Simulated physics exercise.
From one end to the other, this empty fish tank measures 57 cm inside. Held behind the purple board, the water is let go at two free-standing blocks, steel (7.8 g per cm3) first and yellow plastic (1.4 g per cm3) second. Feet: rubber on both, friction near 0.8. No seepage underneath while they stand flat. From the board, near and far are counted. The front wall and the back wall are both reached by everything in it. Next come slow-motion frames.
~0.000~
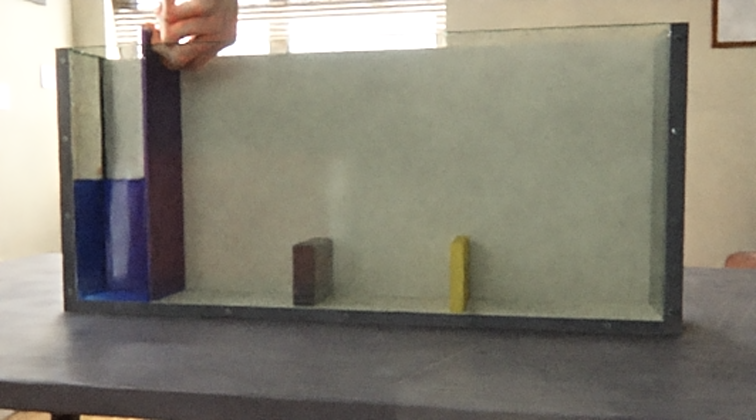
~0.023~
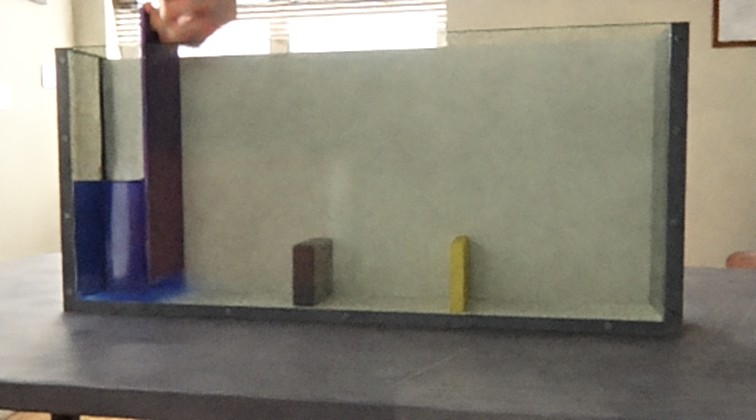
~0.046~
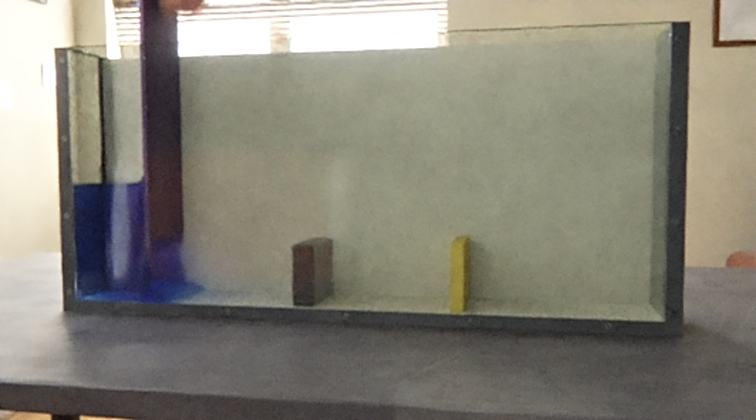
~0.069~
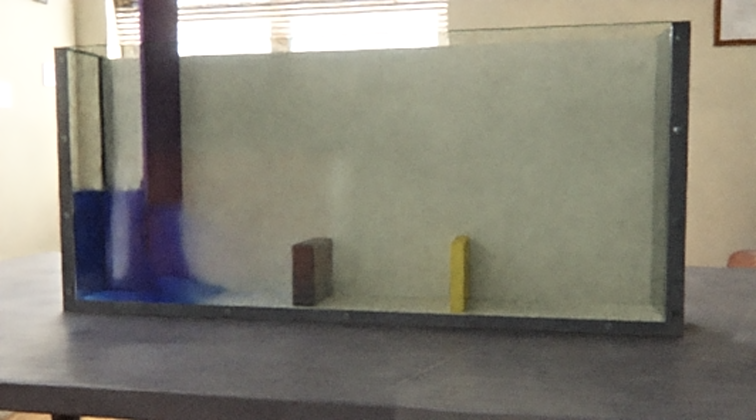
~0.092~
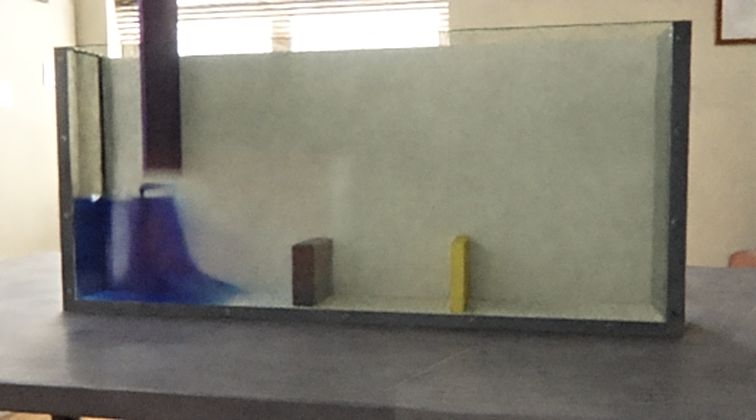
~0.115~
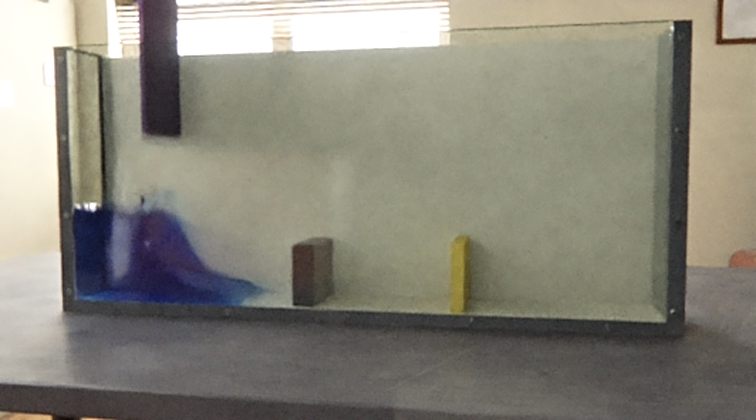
A hand draws a dark purple board straight up out of a glass tank on a grey tabletop, seen from the front by a still camera in a room with a window blind behind. Deep blue water sits at the tank's left end, with a dark brownish block and a thinner yellow one standing apart to the right. As the board rises, the water spreads rightward along the floor in a sloping wedge while its left side sinks.
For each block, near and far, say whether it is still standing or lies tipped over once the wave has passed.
In order: First block: It holds; second: Over it goes.
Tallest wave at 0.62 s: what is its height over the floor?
Max height: Approx. 6.0 cm.
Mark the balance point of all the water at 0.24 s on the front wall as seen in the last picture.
Centre of mass (last view): Approx. (184, 276).
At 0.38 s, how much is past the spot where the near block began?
Close to 4 percent of it.
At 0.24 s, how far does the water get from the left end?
About 24 cm.
After 0.24 s the front has run 23 cm from the left wall, the near block is upright and the far block is upright.
After 0.38 s the near block is upright and the far block is upright.
After 0.62 s the near block is upright and the far block is upright.
In the end the near block is upright and the far block lies flat; 1 per cent of the water is past where the far block first stood.
